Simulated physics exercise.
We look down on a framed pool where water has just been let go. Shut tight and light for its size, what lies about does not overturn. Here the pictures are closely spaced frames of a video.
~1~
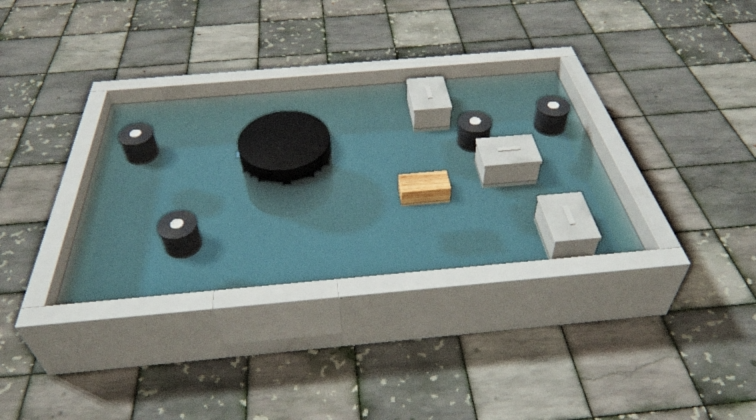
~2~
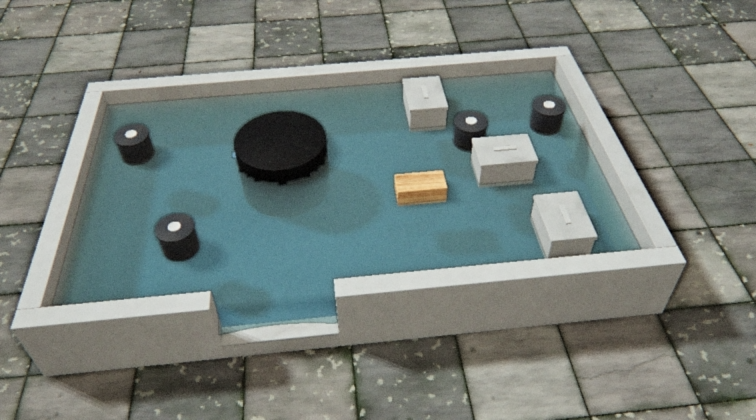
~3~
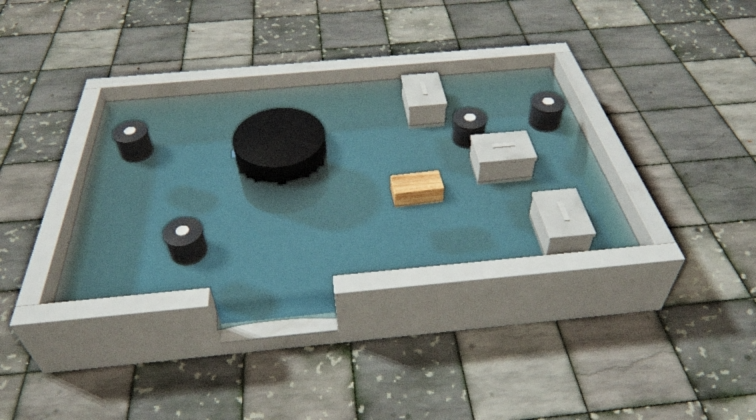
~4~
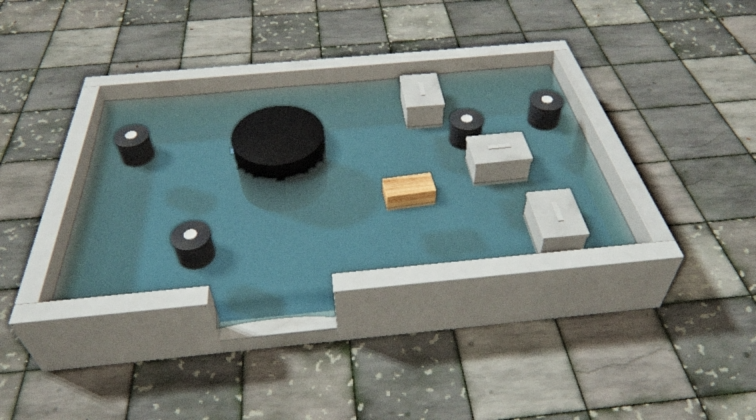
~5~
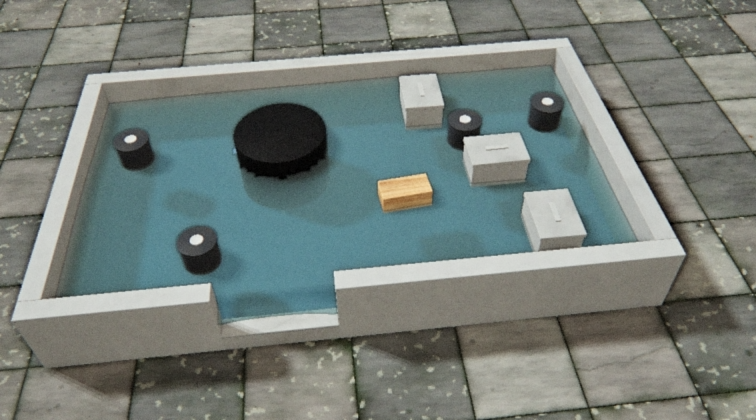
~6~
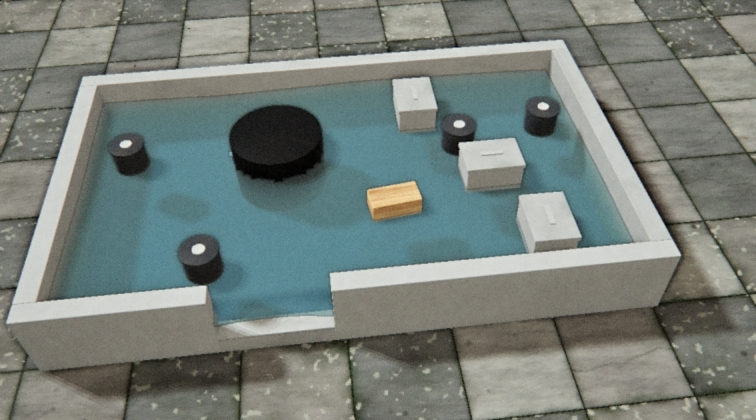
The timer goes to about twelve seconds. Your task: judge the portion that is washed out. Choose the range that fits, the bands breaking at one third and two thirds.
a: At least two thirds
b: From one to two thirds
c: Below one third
c.
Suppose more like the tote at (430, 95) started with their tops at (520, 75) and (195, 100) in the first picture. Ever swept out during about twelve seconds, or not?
Listed first does not escape, listed second does not escape.
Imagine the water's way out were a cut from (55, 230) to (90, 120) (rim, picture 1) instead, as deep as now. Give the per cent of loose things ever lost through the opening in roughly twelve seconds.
Estimate: Near 20 per cent.
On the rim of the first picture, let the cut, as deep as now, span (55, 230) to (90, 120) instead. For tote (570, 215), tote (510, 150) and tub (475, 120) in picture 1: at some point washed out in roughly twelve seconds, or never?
Note - 1: Retained; 2: Retained; 3: Retained.
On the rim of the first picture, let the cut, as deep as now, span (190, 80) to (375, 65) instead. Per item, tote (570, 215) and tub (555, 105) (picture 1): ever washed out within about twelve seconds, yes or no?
Outcome by order: Not lost; not lost.
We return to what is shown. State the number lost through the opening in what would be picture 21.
Tally: 2.
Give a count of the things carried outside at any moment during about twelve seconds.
Result - 2.
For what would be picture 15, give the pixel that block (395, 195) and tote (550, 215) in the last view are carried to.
(333, 242) and (527, 229), approximately.
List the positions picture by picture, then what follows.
In the first frame, a tub at (177, 225) floats; a block at (424, 182) floats; 0 of 8 have shifted.
In the second frame, a tub at (175, 227), afloat; a block at (421, 181) floats; 0 of 8 have shifted.
In the third frame, a tub at (183, 231), afloat, close to its start; a block at (417, 182), afloat; 1 of 8 have shifted.
In the fourth frame, a tub at (191, 235) floats, close to its start; a block at (409, 185), afloat, close to its start; 2 of 8 have shifted.
In the fifth frame, a tub at (197, 241), afloat, close to its start; a block at (405, 186), afloat, close to its start; 6 of 8 have shifted.
In the sixth frame, a tub at (199, 250) floats, close to its start; a block at (394, 195) floats, close to its start; 7 of 8 have shifted.
A moment on, 0 of 8 are out; 8 afloat.
Next, 1 of 8 are out; 7 afloat.
Later, 2 of 8 are out; 6 afloat.
In the end, 2 of 8 are out; 6 afloat.
